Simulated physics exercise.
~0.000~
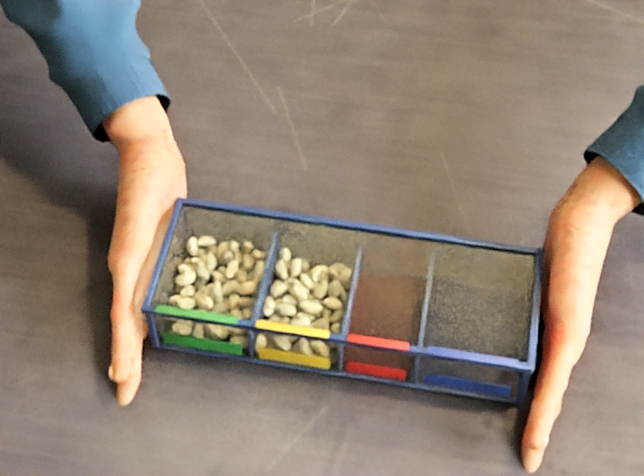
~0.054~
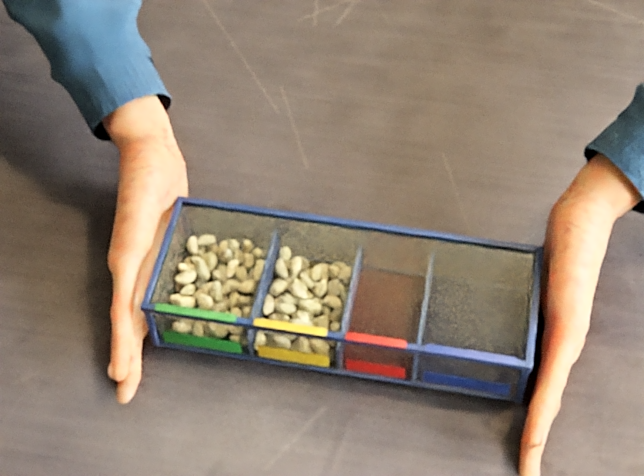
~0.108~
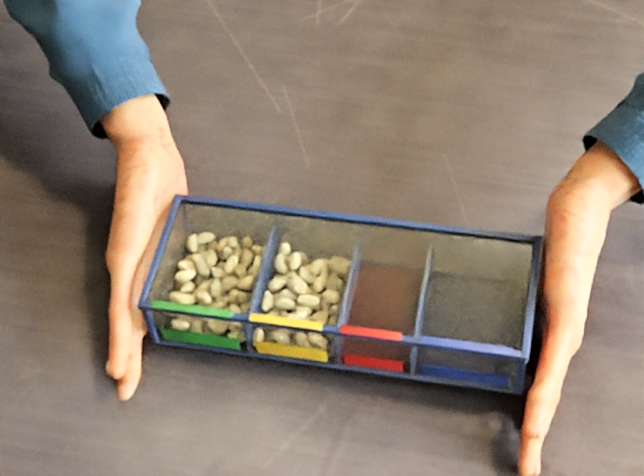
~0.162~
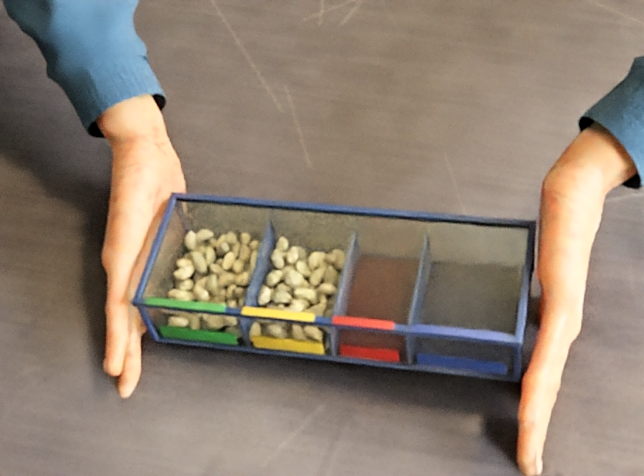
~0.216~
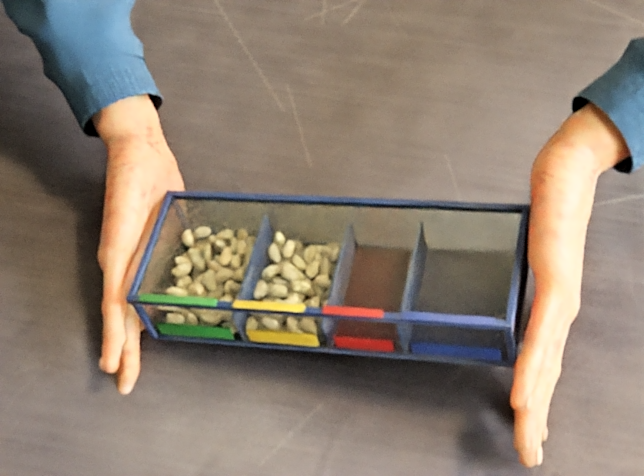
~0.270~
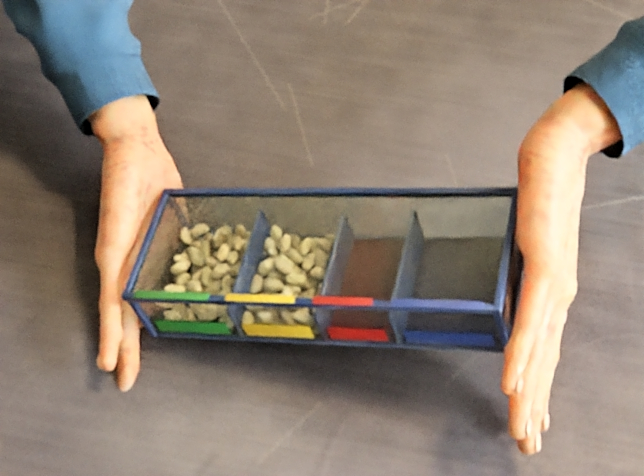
On a scratched grey surface, two hands gradually tilting a clear, blue-edged box with pale beans in its green and yellow compartments.
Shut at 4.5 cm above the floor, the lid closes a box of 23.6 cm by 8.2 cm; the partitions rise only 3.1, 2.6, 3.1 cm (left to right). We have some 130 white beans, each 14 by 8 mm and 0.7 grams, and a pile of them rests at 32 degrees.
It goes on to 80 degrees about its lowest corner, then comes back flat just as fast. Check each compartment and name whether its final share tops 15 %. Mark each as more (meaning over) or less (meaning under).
Red - less; blue - less; green - more; yellow - more.
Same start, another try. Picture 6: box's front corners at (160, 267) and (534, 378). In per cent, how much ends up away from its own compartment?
It comes to around 25 per cent in that case.
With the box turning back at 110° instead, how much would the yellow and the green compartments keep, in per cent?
In per cent, yellow gets 20, green gets 80.
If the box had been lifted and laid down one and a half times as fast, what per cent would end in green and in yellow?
Green 65 %, yellow 35 %.
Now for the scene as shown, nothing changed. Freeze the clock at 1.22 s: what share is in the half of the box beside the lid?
20 %.
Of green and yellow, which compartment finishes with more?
The green one.
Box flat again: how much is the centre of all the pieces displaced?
The balance point ends up some 1.5 centimetres from where it began.
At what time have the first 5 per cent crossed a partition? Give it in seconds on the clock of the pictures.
Note: T close to 1.45 s.
After 1.22 s, tilt 80 degrees; green 55 %, yellow 45 %.
After 1.86 s, tilt 35 degrees; green 60 %, yellow 40 %.
Then, at 2.54 s, tilt 0 degrees; green 60 %, yellow 40 %.
In the end, at 3.0 s, red 0 %, blue 0 %, green 60 %, yellow 40 %.
